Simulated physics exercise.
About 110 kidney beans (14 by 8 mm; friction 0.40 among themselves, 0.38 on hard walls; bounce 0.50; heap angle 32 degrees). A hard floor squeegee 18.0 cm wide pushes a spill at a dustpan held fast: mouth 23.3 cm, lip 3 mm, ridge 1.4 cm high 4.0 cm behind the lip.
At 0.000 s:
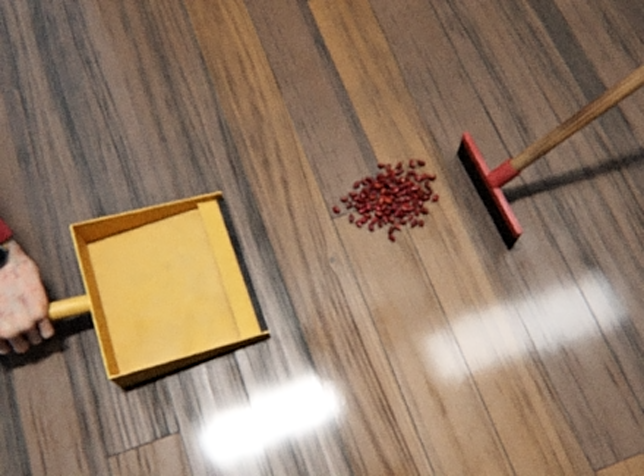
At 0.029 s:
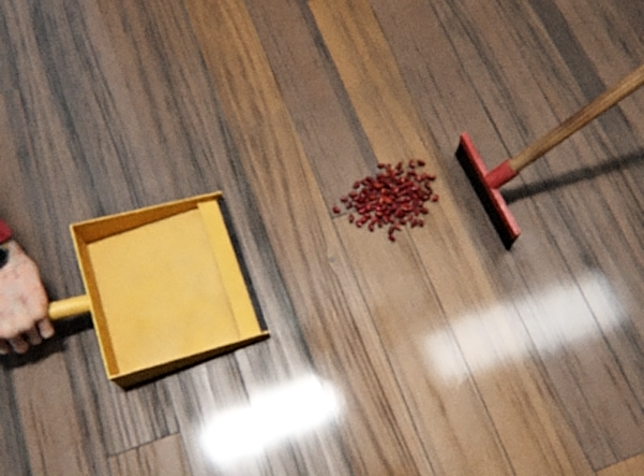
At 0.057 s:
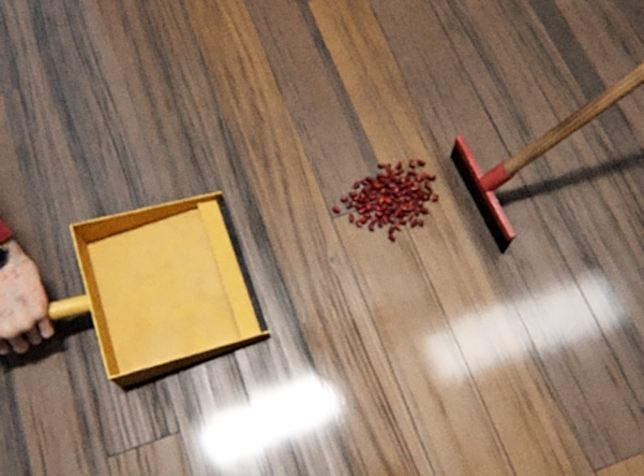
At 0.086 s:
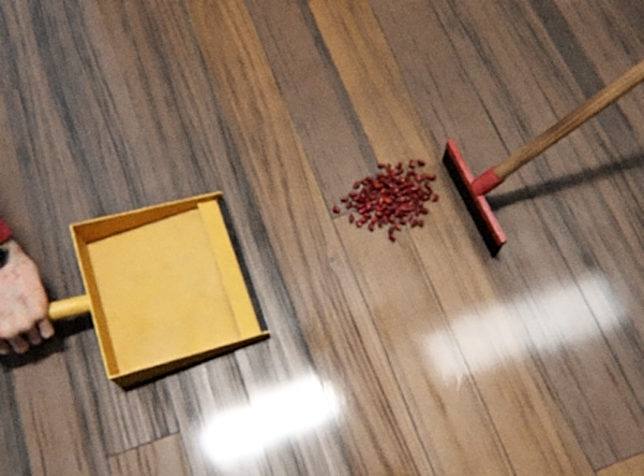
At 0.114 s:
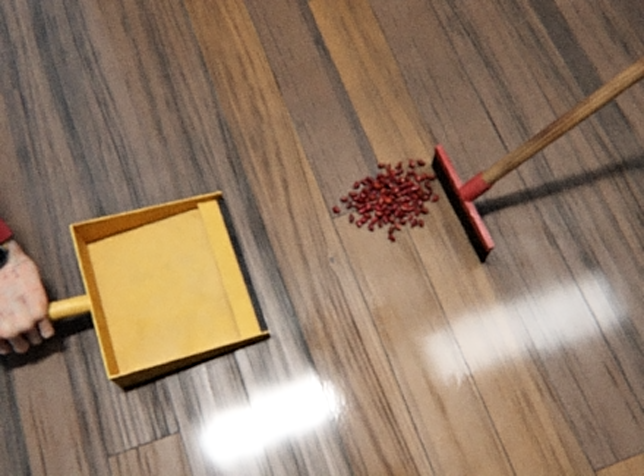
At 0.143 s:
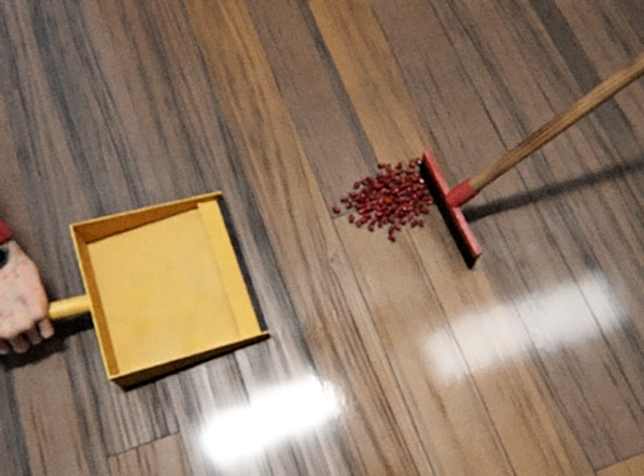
A red squeegee slides left across the wooden floor and touches the red beans' edge.
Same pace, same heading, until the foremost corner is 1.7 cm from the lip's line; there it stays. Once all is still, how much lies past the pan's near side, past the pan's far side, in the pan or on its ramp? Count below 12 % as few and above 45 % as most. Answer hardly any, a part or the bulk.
Past the pan's near side: Hardly any; past the pan's far side: Hardly any; in the pan or on its ramp: A part.
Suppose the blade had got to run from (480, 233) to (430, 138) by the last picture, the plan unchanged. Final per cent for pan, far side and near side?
Pan 20, far 30, near 5.
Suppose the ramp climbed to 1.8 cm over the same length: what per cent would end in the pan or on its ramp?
In that case some 25 per cent.
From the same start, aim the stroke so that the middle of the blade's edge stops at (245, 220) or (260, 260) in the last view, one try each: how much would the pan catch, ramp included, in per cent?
About 35 and 35 per cent.
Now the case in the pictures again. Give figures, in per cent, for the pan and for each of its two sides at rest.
Near side 5; far side 5; pan 25.
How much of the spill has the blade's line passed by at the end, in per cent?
About 45 per cent.
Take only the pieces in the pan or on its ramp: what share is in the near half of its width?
About 90 per cent.
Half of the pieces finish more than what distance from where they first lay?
Roughly 24 cm.
After 0.34 s, middle of the blade 17 cm from the lip; 0 % over the lip, far side 0 %, near side 0 %.
After 0.47 s, middle of the blade 7 cm from the lip; 0 % over the lip, far side 0 %, near side 0 %.
After 0.73 s, middle of the blade 2 cm from the lip; 30 % over the lip, far side 5 %, near side 5 %.
At rest (1.6 s), near side 5 %, far side 5 %, pan 25 %, in front of the lip or behind the blade 65 %.
